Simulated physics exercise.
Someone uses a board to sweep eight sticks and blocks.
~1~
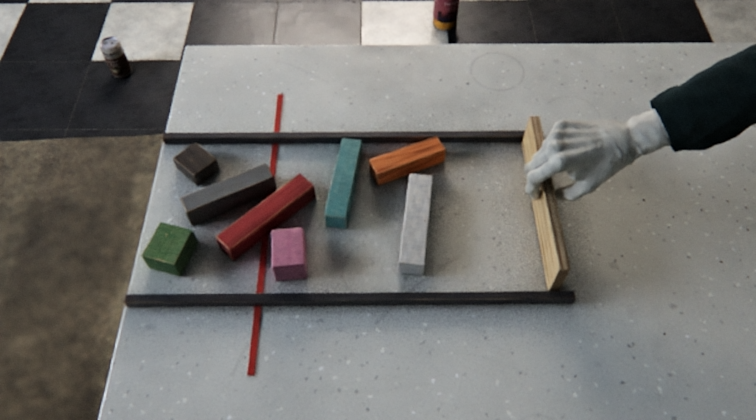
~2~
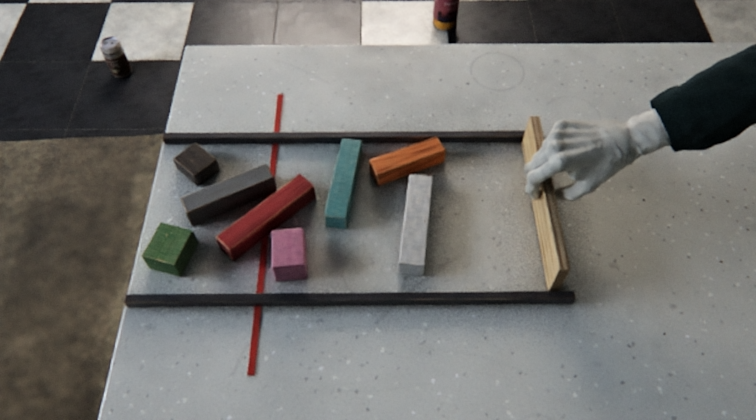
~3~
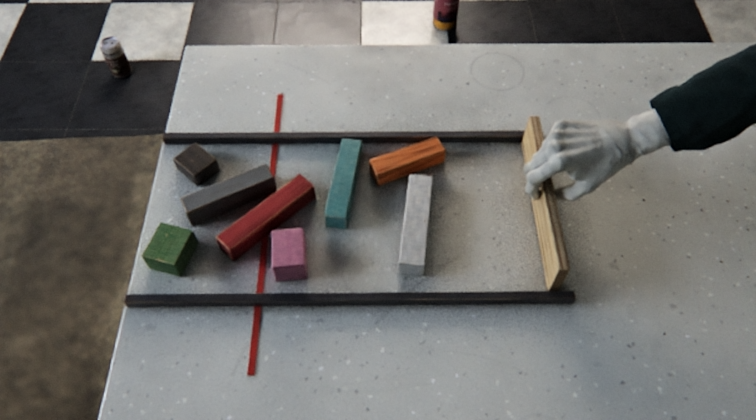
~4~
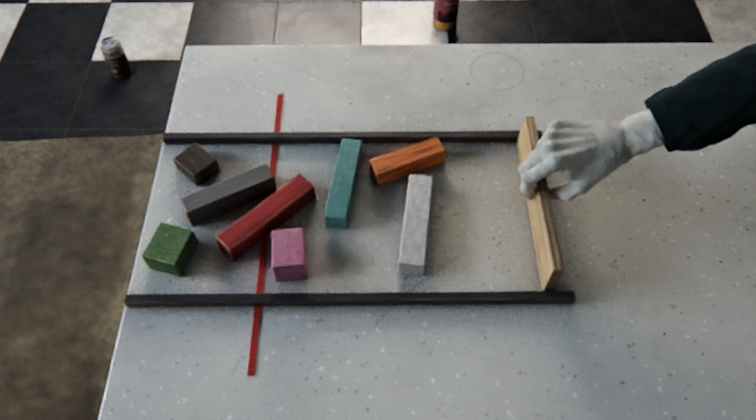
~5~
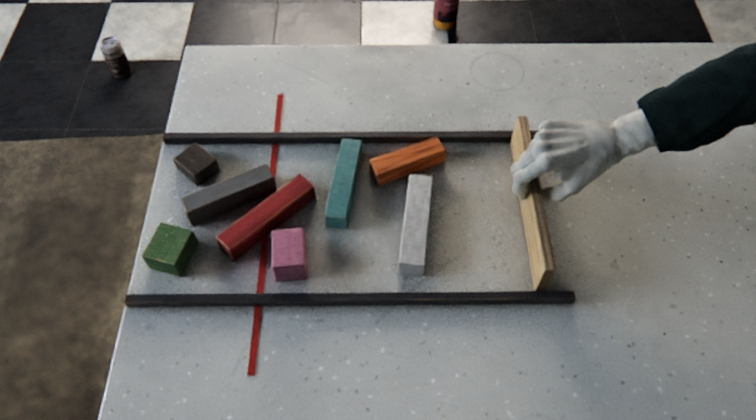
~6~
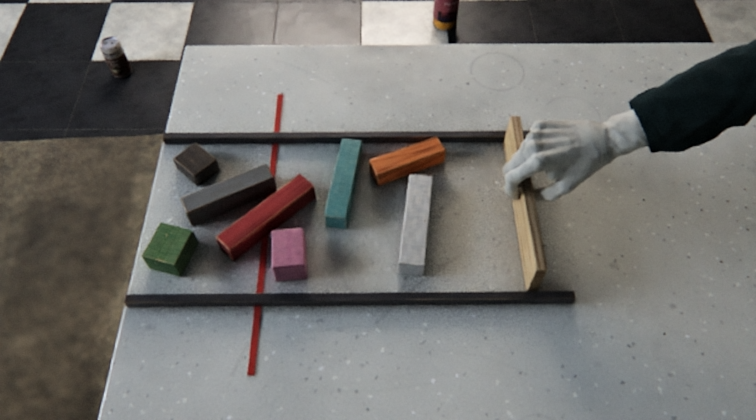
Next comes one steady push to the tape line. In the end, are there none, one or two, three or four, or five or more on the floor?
Watch it: Hardly any - one or two - go plunging down.
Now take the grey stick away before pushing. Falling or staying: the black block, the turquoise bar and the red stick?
The black block stays put; the turquoise bar stays put; the red stick stays put.
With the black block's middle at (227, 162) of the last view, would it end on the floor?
I reckon from there it stays aboard.
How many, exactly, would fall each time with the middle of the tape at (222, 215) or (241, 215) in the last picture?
First try 4, second try 3.
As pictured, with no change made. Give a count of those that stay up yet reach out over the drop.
The count is 3.
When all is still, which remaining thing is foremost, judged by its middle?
Going by centres, it is the grey stick.
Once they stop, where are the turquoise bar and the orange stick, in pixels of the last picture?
Final positions: Near (202, 196); near (238, 164).
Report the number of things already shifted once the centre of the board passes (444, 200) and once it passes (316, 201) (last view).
Note: First position 1; second position 7.
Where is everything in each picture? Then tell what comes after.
In the first frame, green block (171, 249); black block (197, 164); grey stick (229, 194); board (543, 199); tape (268, 214).
In the second frame, black block (197, 164); turquoise bar (344, 182).
In the third frame, grey stick (229, 195); board (543, 199).
In the fourth frame, green block (171, 249); orange stick (407, 161).
In the fifth frame, black block (197, 164); white bar (416, 223).
In the sixth frame, green block (171, 249); black block (197, 164); grey stick (229, 195); board (523, 200); tape (268, 214).
A little later, none off yet; green block at rest near (171, 249); black block at rest near (197, 164); grey stick at rest near (229, 195).
When it is over, the number that fall off is one or two; down, green block.
